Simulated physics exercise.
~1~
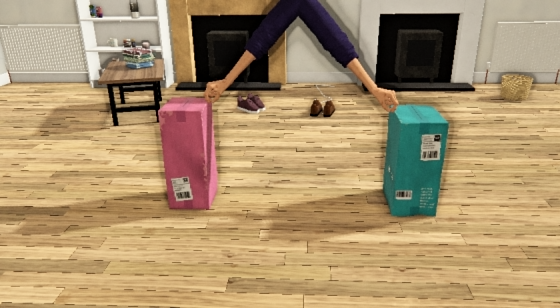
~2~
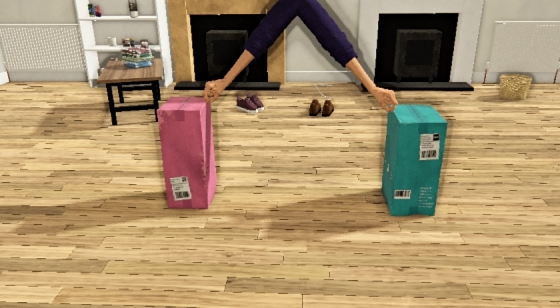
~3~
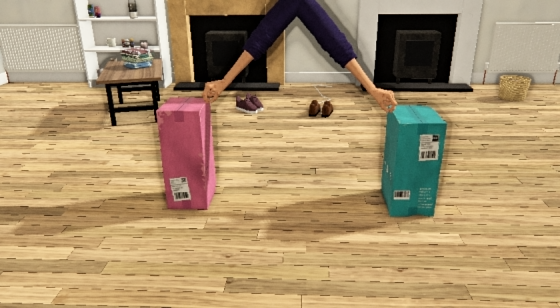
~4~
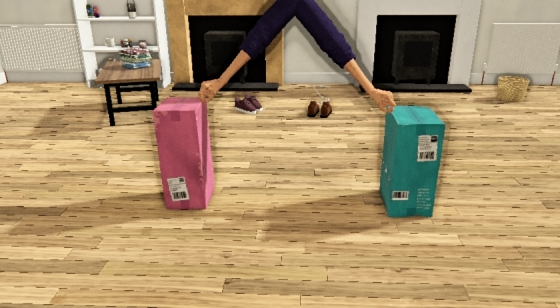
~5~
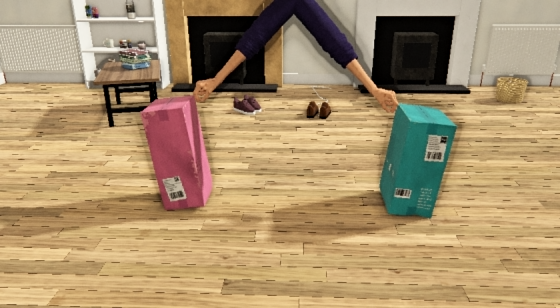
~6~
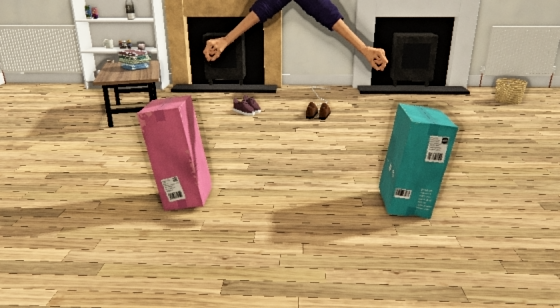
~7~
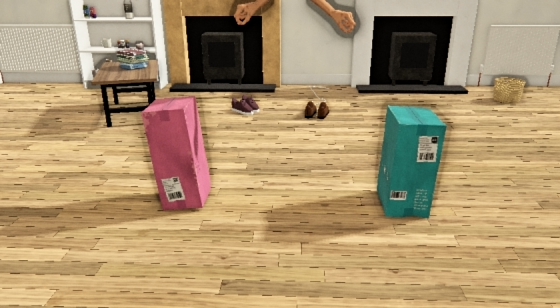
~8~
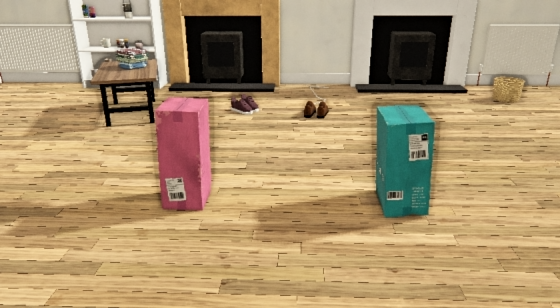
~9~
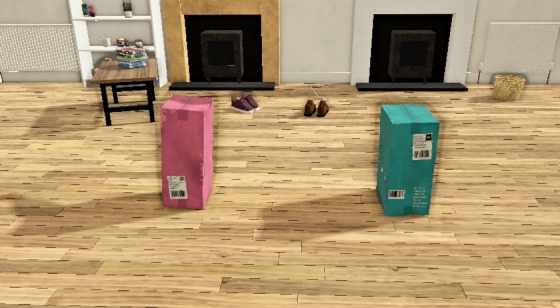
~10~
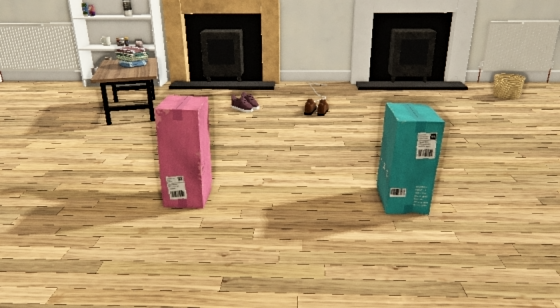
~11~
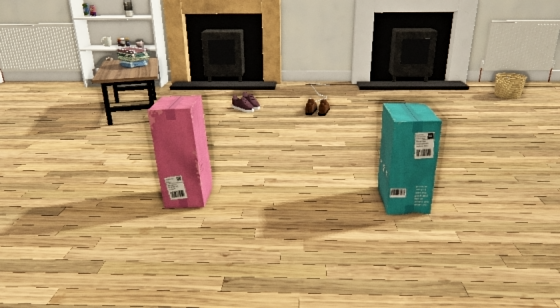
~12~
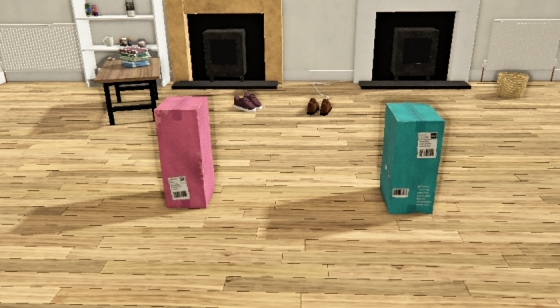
On a wooden floor in front of two fireplaces, a pair of hands held a pink parcel and a turquoise parcel by their tops, tipped them slightly, then let go and drew away; both boxes rocked a little and settled upright on their bases.
